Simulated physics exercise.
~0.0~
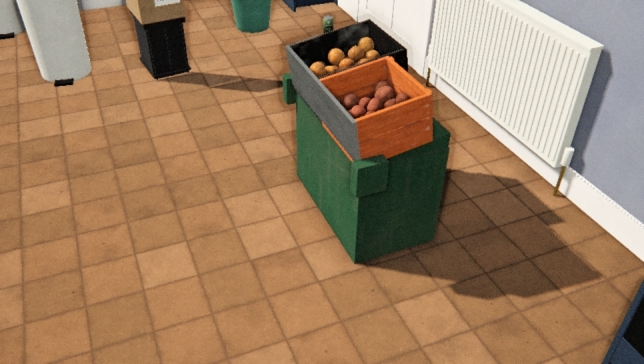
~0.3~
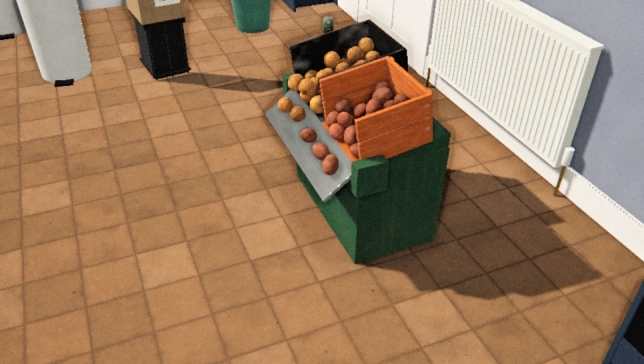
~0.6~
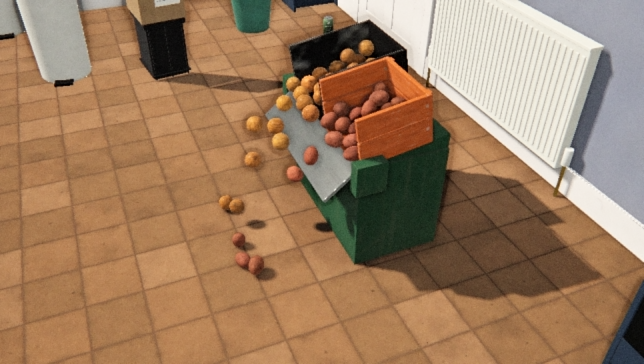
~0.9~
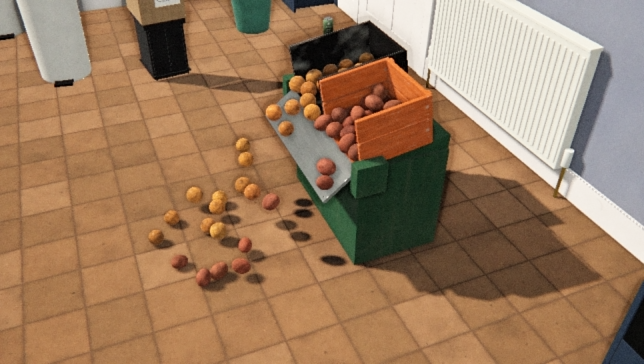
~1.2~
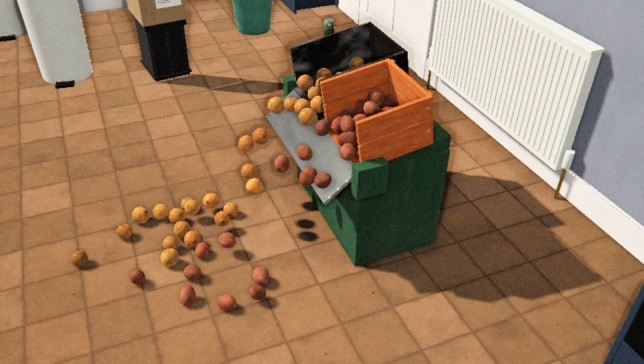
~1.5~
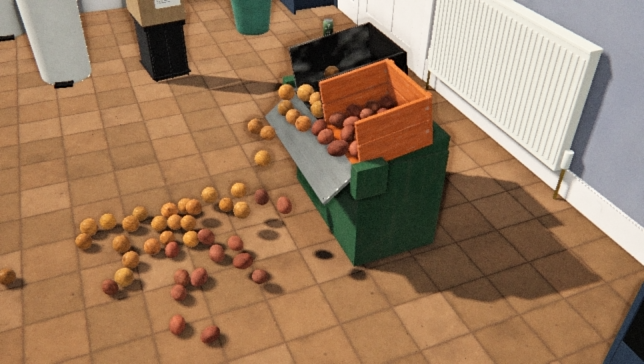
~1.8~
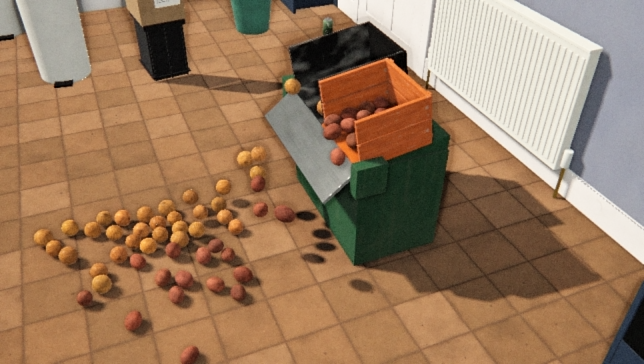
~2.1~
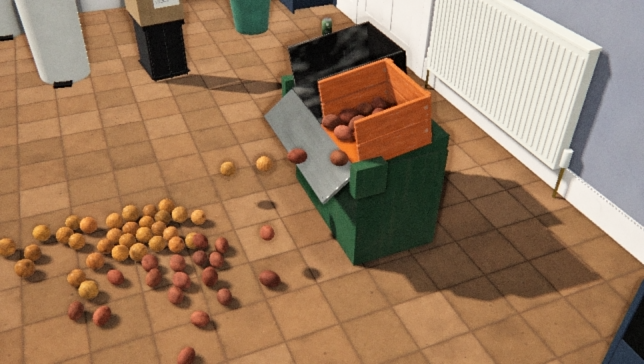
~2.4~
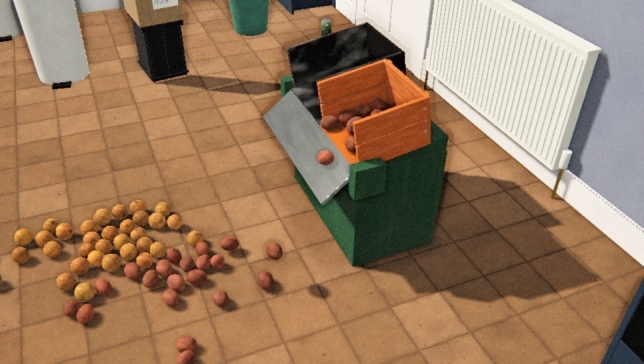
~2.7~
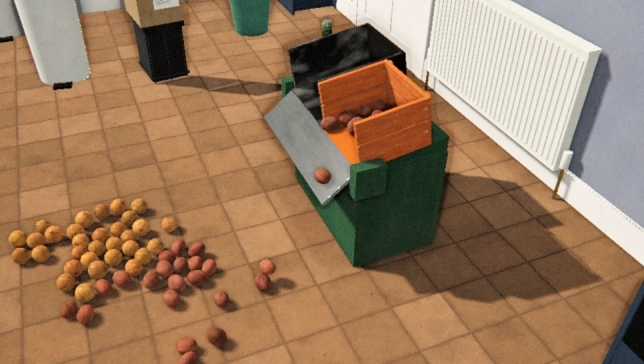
At first, a black chute of golden-brown onions and an orange chute of red potatoes sit side by side on a green stand, closed in front by a grey flap. The flap swings down to the left, and the front pieces begin rolling over it. Onions and potatoes then drop onto the tiled floor in a steady stream, scattering leftward into a widening patch. The black chute empties, while the flow from the orange one thins to a few stragglers. Finally, the spilled pieces lie spread across the tiles, one potato remains on the lowered flap, and several more stay in the orange chute.
